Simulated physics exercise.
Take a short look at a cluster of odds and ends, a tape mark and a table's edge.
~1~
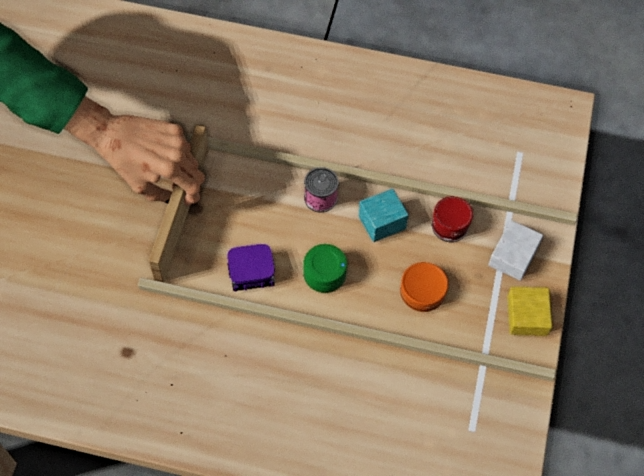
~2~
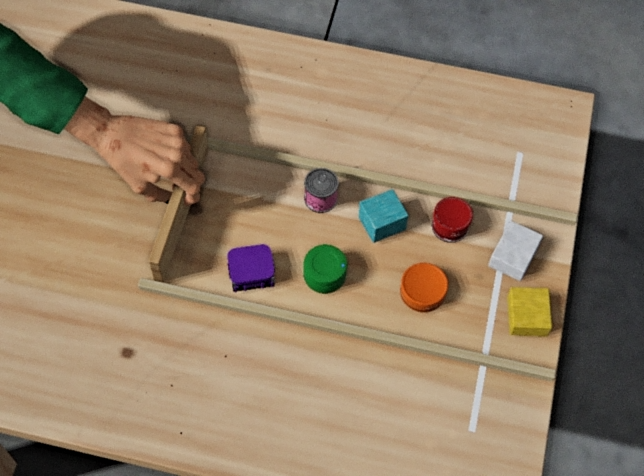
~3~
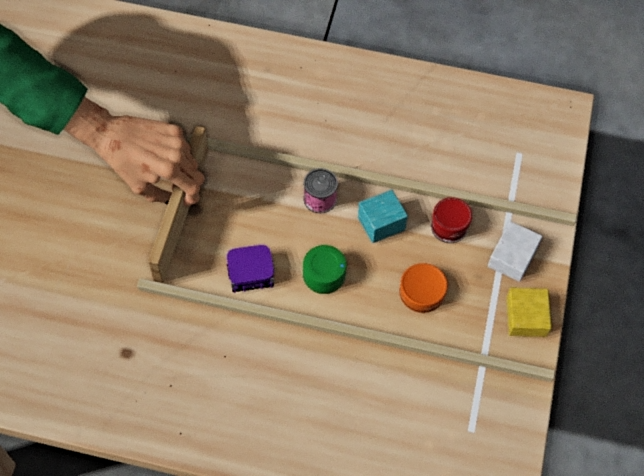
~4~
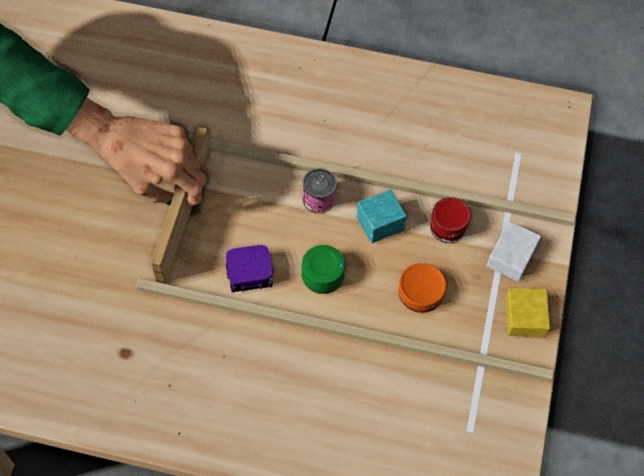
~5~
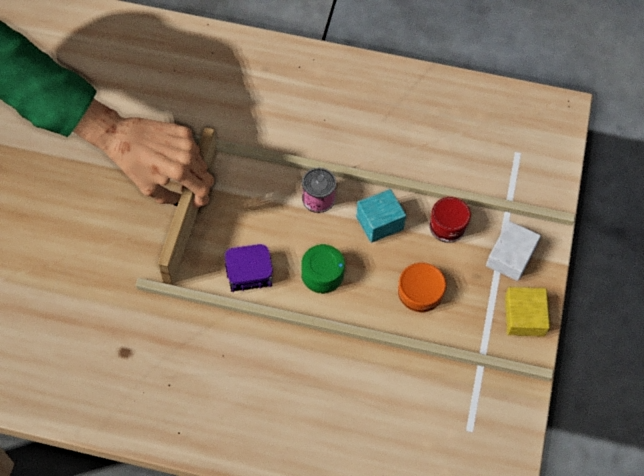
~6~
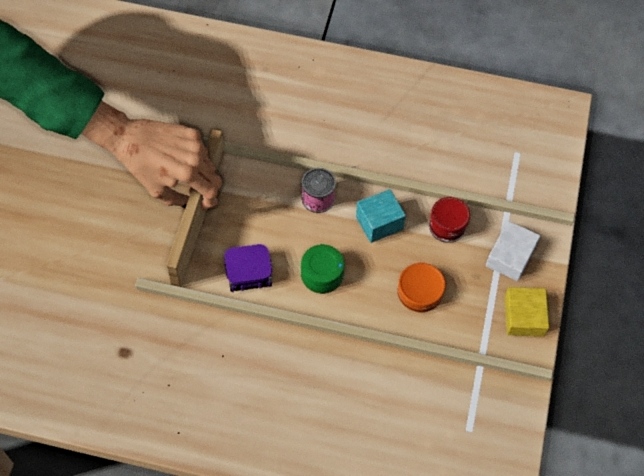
We see a hand in a green sleeve holding a wooden board behind eight colourful blocks and tins on a table, then sliding it slightly right between two thin rails, while the objects near the white tape stay still.
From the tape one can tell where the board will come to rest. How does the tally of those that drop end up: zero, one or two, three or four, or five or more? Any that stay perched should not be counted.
The tally ends at one or two.
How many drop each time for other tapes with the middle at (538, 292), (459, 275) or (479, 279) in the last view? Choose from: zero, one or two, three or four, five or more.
3 or 4; not one; just one or two.
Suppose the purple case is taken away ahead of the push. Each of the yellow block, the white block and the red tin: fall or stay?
Yellow block gone, white block gone, red tin safe.
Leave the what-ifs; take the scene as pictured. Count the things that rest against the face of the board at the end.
Number: 4.
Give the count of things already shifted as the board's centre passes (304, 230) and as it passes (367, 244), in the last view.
Counting first: 3, next 5.
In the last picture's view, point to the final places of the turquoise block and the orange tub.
The turquoise block finishes at (519, 263); the orange tub finishes at (559, 308).
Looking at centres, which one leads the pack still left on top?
Answer: The orange tub.
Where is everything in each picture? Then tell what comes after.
Yellow block (529, 311); white block (516, 250); red tin (452, 219); board (180, 203); tape (498, 282), in the first frame.
White block (516, 251); purple case (251, 268), in the second frame.
Red tin (451, 221); turquoise block (382, 217), in the third frame.
Yellow block (527, 312); orange tub (422, 288), in the fourth frame.
White block (513, 251); pink tin (319, 190), in the fifth frame.
Yellow block (526, 312); white block (513, 251); red tin (449, 220); board (197, 207); tape (495, 283), in the sixth frame.
Soon after, none off yet; yellow block at rest near (526, 312); white block at rest near (513, 251); red tin at rest near (449, 220).
Then, none off yet; yellow block at rest near (526, 312); white block at rest near (513, 251); red tin moving near (458, 222).
By the end, the number that fall off is one or two; fallen, white block and yellow block.
